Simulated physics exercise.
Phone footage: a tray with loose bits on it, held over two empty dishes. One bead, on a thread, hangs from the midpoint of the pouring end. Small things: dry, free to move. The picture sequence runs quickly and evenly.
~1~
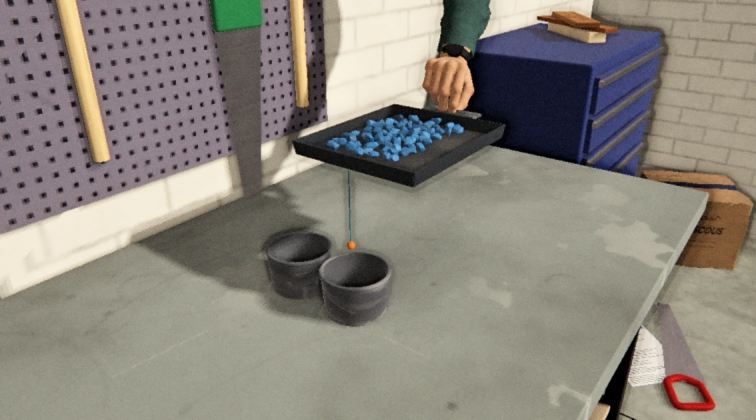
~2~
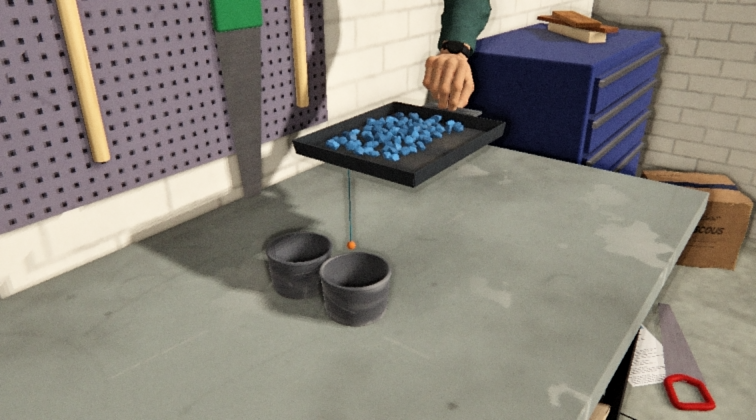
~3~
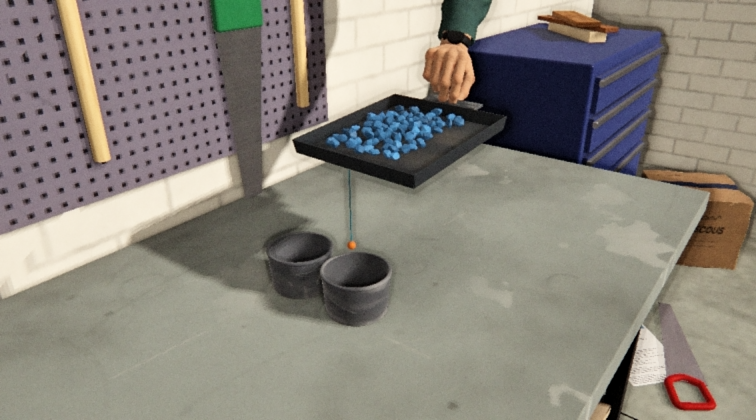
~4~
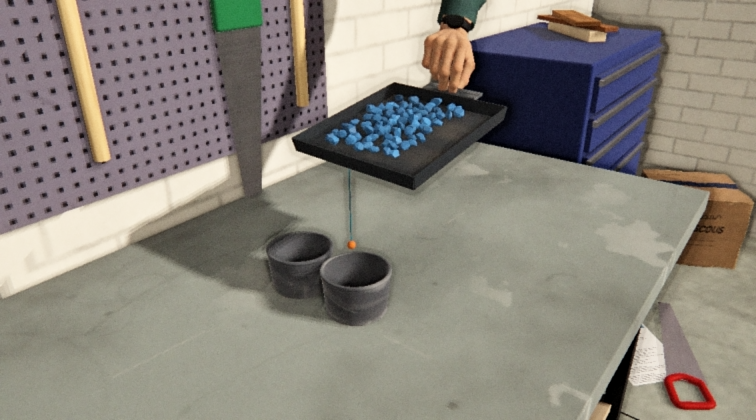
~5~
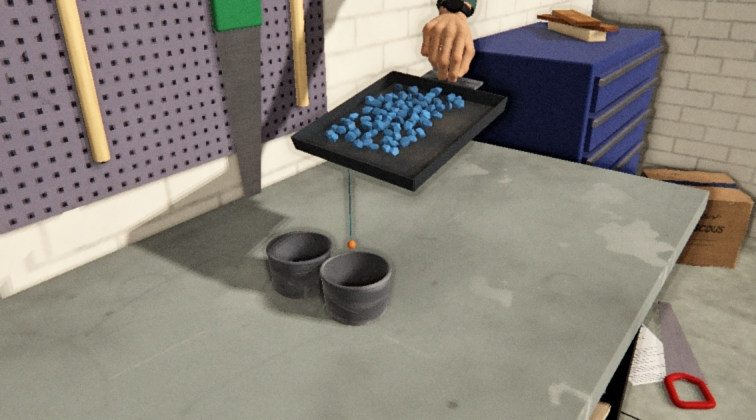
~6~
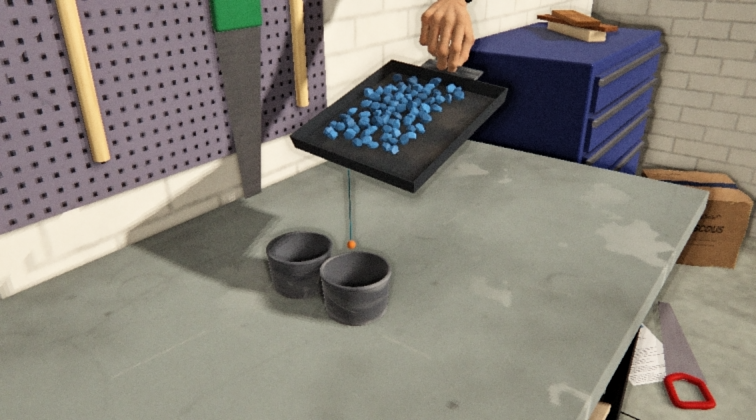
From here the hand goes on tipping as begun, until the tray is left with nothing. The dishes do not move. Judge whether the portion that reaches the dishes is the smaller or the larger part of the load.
The load mostly goes elsewhere.
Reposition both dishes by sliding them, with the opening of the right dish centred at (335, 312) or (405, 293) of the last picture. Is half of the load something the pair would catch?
Shy of half, then past half.
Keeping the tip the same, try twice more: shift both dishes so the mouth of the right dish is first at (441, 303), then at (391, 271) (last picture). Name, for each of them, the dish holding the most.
First try, the dish to the left; second try, the dish to the right.
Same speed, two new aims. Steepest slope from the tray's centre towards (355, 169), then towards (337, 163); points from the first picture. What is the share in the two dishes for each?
Lab note: Try one about 40 %, try two 80 %.
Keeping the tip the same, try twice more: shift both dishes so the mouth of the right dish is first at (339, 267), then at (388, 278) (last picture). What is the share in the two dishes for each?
Respectively 20 percent and 70 percent.
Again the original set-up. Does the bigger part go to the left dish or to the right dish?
Looking at the end state, it is the right-side one.
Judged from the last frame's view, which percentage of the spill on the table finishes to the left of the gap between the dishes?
My estimate is some 20 per cent.
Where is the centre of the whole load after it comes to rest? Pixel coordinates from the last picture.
I'd say the middle ends up at about (377, 323).
Soon after the last picture, tray tipped steeply; nearly all on the tray; a small part in the air.
A little later, tray tipped past a quarter turn; about a third on the tray; a small part in the right dish; about a third outside both; about a quarter in the air.
Later still, tray tipped past a quarter turn; about a quarter in the right dish; most outside both.
At rest, tray tipped past a quarter turn; about a quarter in the right dish; none in the left dish; most outside both.
